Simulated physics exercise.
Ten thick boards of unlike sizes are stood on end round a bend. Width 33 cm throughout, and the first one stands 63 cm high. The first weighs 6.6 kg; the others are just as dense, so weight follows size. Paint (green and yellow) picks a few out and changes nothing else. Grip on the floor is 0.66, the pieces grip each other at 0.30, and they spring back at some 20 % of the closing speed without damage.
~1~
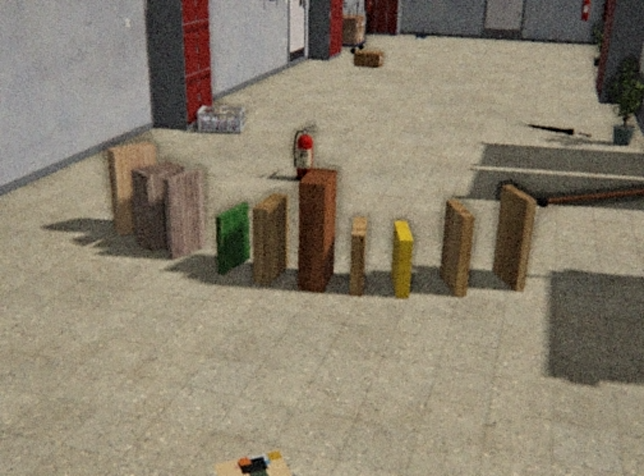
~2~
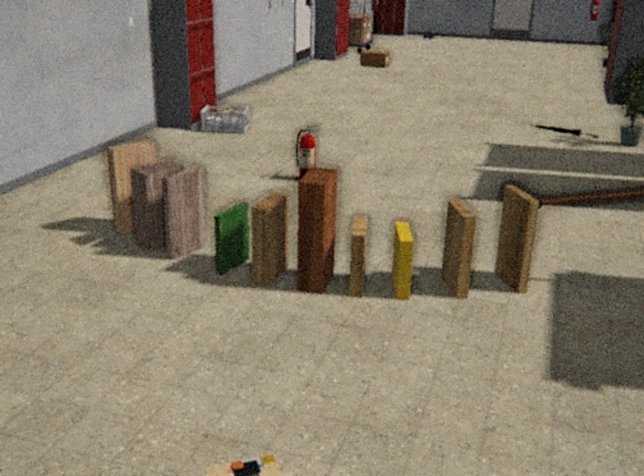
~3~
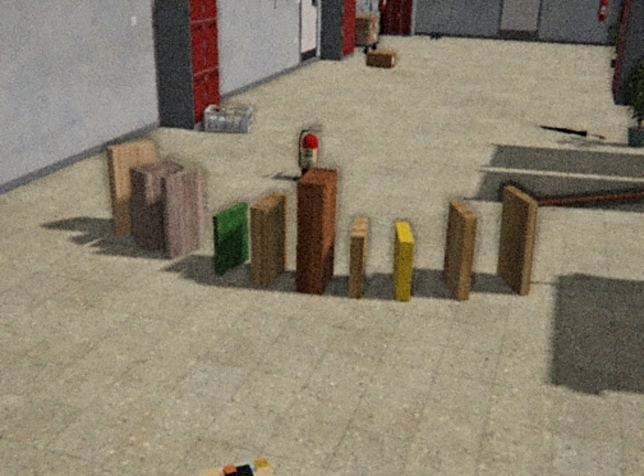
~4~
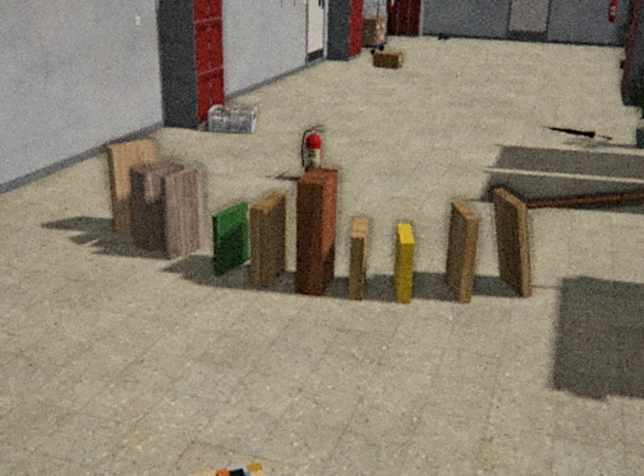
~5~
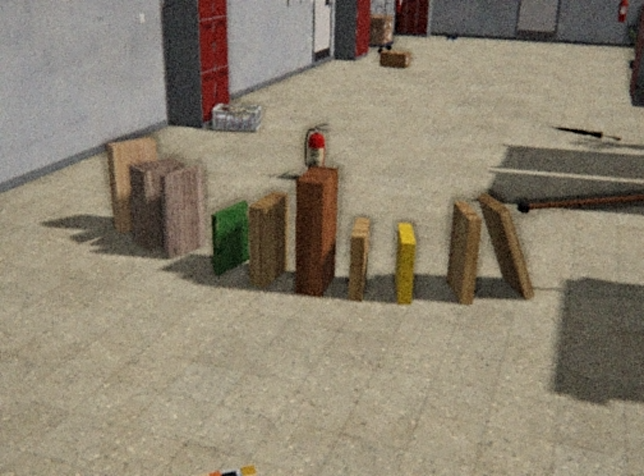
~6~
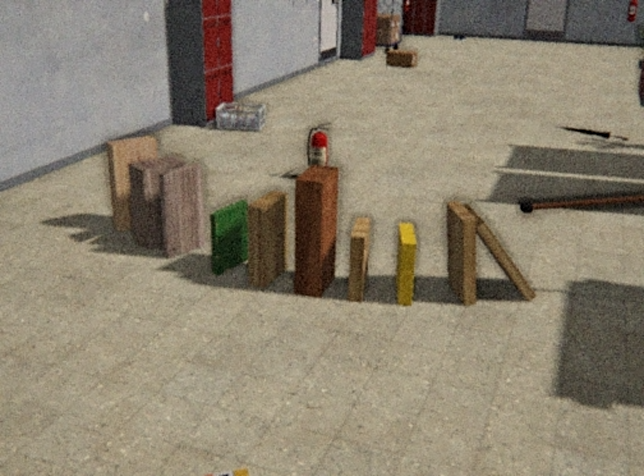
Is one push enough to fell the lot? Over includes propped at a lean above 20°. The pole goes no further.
Only some go over.
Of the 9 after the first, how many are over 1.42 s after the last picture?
At that moment 6.
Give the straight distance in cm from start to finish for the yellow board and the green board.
Moved: Yellow 20, green 30.
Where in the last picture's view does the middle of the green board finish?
Near (206, 258).
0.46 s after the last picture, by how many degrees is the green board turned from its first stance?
Some 0°.
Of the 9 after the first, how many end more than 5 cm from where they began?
It is 7.
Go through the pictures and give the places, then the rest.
In the first frame (places mark the middle of the side facing us; the camera moves round a little), pole end (546, 204) 12 cm from the first board; yellow board (405, 270); green board (236, 239); the rest undisturbed.
In the second frame, pole end (539, 205) 55 mm from the first board; yellow board (405, 271).
In the third frame, pole end pushing; yellow board (405, 273).
In the fourth frame, pole end pushing; yellow board (406, 274); the rest undisturbed.
In the fifth frame, pole end (527, 210) stopped; yellow board (407, 275); the rest undisturbed.
In the sixth frame, pole end (530, 210) stopped; yellow board (407, 275); green board (233, 238); steepest lean 6°, the board at (455, 254); one has shifted.
Then, 0.46 s after the last picture, 3 of the 9 other boards over; yellow board leaning 45°.
Then, 1.42 s after the last picture, 6 of the 9 other boards over; yellow board leaning 64°; green board leaning 62°.
At rest, 6 of the 9 other boards over; green board lying flat; yellow board leaning 70°. Three left standing. As the last picture would show them, middles, green board near (206, 258), yellow board near (371, 278).
